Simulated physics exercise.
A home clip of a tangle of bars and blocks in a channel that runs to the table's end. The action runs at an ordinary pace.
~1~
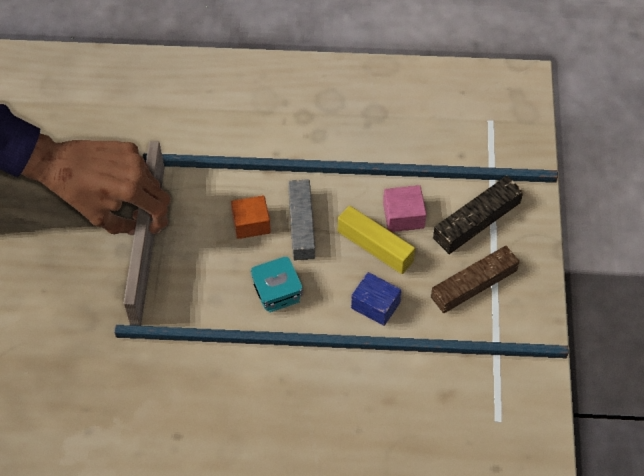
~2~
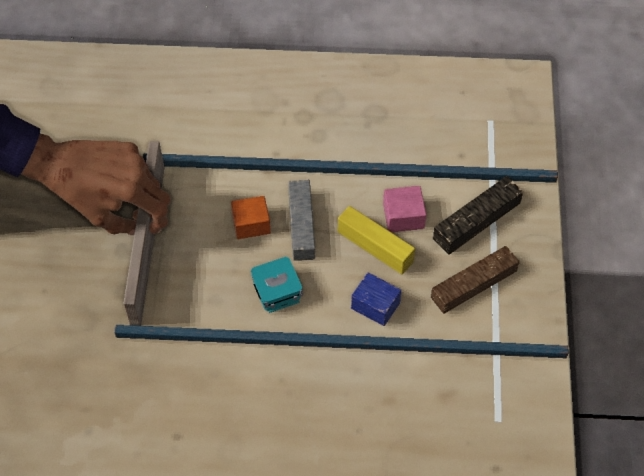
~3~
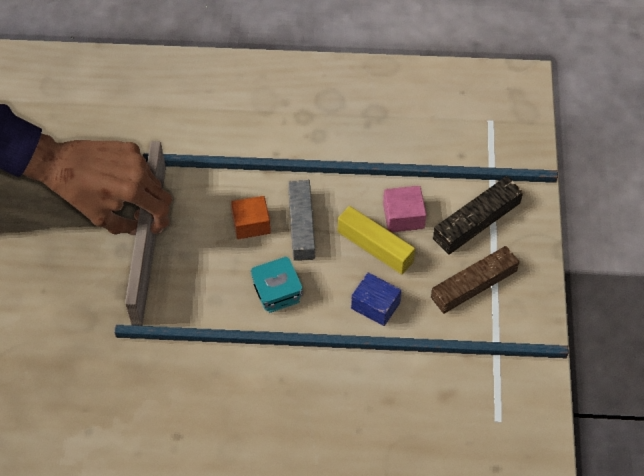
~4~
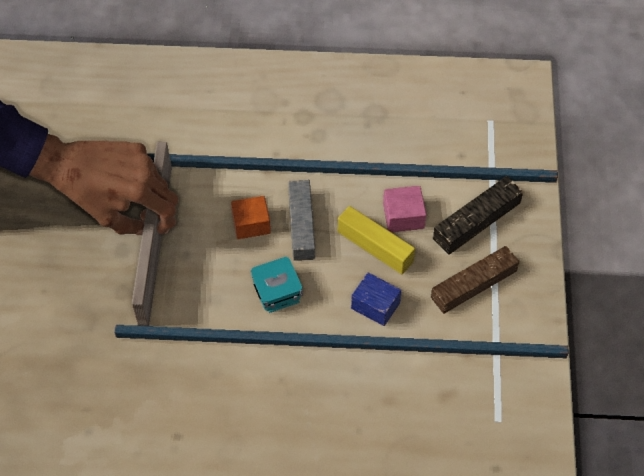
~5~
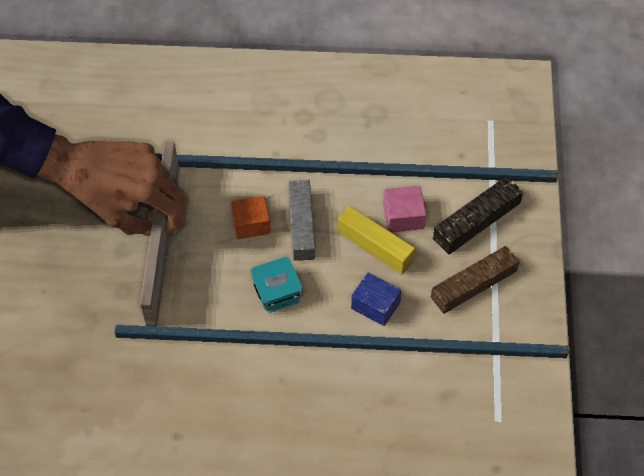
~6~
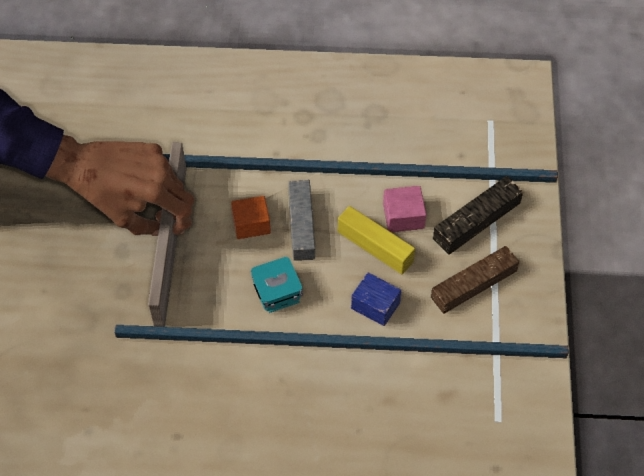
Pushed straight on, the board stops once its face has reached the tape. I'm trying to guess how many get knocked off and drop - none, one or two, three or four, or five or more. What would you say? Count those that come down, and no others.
Honestly, a fair few fall - three or four of them.
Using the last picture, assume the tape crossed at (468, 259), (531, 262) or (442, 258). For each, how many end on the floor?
Try by try, 2, 6 and 0.
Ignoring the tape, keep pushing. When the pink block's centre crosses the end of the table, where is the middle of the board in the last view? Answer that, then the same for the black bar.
Pink block over the end: About (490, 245). Black bar over the end: About (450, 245).
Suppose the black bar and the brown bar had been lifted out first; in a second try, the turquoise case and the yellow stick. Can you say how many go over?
You'd get 2 in the first case and 3 in the second one.
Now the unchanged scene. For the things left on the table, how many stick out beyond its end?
1 of them.
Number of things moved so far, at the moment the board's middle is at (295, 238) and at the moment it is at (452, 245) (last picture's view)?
Moved so far: 4, then 8.
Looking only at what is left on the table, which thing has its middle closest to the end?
The one out in front is the blue block.
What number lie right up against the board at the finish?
The figure is 2.
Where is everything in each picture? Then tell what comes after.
The first frame shows black bar (478, 215); brown bar (475, 279); pink block (404, 209); board (145, 232); tape (494, 260).
The second frame shows brown bar (475, 279); orange block (251, 217).
The third frame shows pink block (404, 209); board (147, 232).
The fourth frame shows black bar (478, 215); blue block (376, 299).
The fifth frame shows brown bar (475, 279); grey bar (302, 220).
The sixth frame shows black bar (478, 215); brown bar (475, 279); pink block (404, 209); board (169, 233); tape (494, 260).
Soon after, none off yet; black bar at rest near (478, 215); brown bar at rest near (475, 279); pink block at rest near (408, 208).
At rest, the number that fall off is three or four; fallen, yellow stick, pink block, brown bar and black bar.
